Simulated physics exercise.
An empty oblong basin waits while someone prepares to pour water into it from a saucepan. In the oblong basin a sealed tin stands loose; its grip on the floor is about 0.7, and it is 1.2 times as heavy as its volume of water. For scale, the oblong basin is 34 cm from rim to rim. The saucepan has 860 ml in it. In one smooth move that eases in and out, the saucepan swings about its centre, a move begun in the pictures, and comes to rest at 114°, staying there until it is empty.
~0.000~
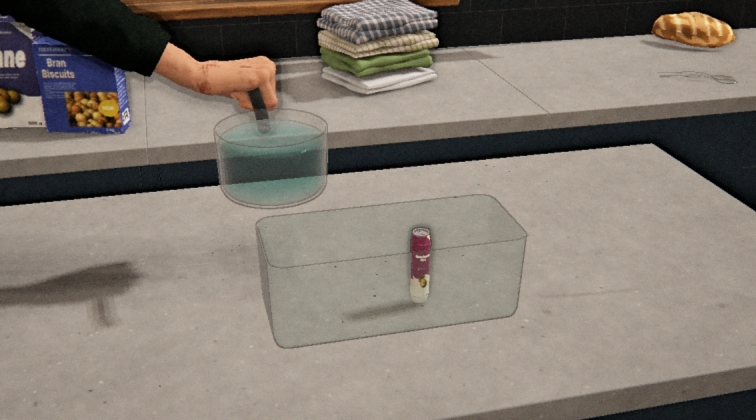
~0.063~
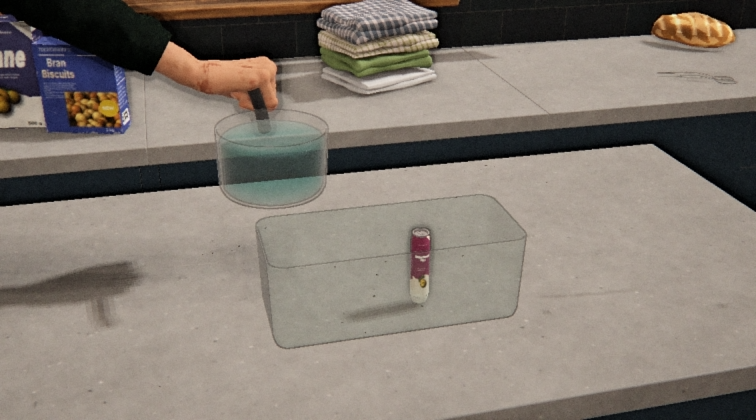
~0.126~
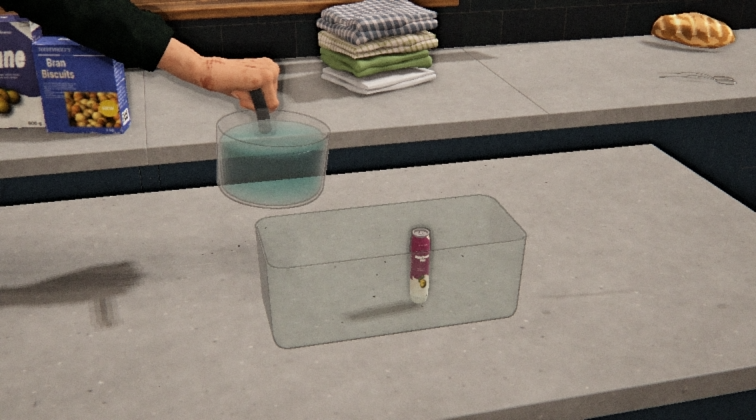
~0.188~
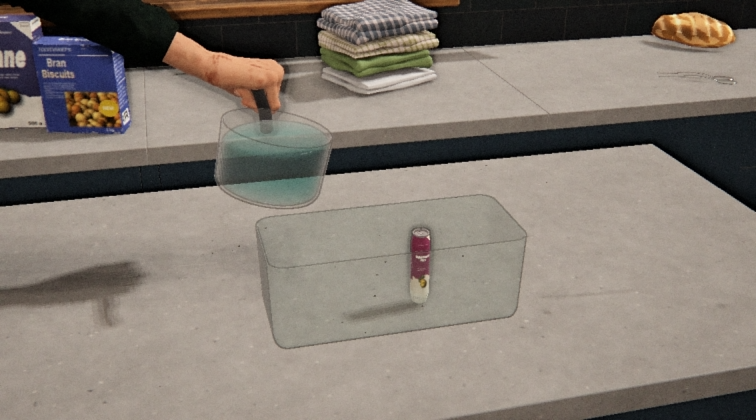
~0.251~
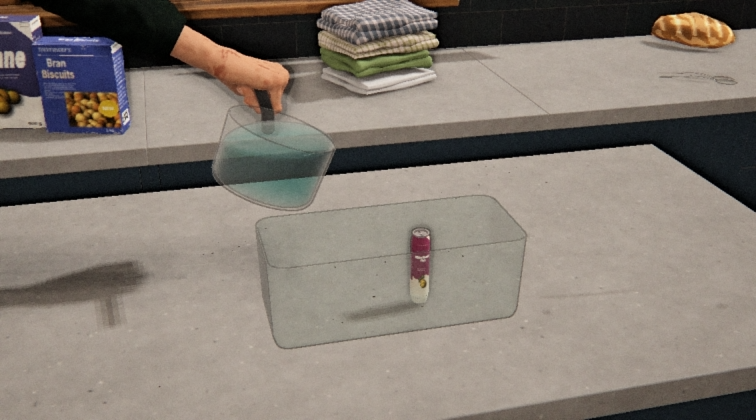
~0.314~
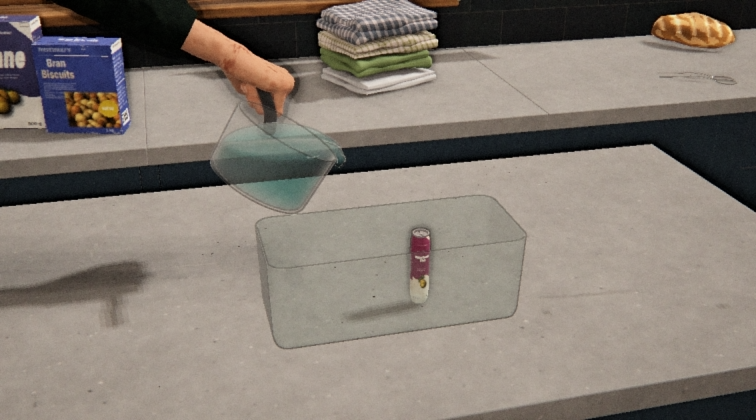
The clip shows a hand holding a clear saucepan of teal liquid above a clear oblong basin, with a maroon-and-white tin in view; the pan, level at first, tilts steadily to the right, its liquid reaching the lowered rim.
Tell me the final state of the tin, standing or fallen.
The tin ends standing.
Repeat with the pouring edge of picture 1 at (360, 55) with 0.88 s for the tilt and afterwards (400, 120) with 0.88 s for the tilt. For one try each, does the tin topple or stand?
The tin overturns the first time and stays vertical the second time.
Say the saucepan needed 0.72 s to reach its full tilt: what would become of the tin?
Well, the tin simply holds firm.
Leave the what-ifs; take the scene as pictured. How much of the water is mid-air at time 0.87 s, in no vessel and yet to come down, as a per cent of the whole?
Airborne share: Near 4 %.
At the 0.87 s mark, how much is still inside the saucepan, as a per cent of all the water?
Close to 3 in a hundred.
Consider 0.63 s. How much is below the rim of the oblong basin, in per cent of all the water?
At that time the basin holds about 40 per cent of the liquid.
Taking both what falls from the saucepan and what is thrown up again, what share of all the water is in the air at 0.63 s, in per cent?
Roughly 30 %.
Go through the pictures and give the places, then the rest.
Tilt 0°; pouring edge (326, 124); surface from (217, 140) to (323, 131); the oblong basin's rim runs from (262, 244) to (510, 216); the tin's top is at (421, 235), in the first picture.
Tilt 1°; pouring edge (326, 126); surface from (218, 139) to (324, 131), in the second picture.
Tilt 6°; pouring edge (328, 129); surface from (219, 139) to (325, 133), in the third picture.
Tilt 12°; pouring edge (331, 136); surface from (221, 139) to (328, 134), in the fourth picture.
Tilt 21°; pouring edge (333, 145); surface from (221, 142) to (331, 138); 1 per cent is over the edge, in the fifth picture.
Tilt 32°; pouring edge (333, 155); surface from (218, 143) to (332, 149); 5 per cent is over the edge, in the sixth picture.
By 0.63 s the tilt is 93° and 29 per cent is still to pour; the tin stands where it began.
By 0.87 s the tilt is 114° and 3 per cent is still to pour; the tin stands where it began.
By 1.11 s the tilt is 114° and 0 per cent is still to pour; the tin stands where it began.
By 1.38 s the tilt is 114° and 0 per cent is still to pour; the tin stands where it began.
At rest the tin stands where it began.
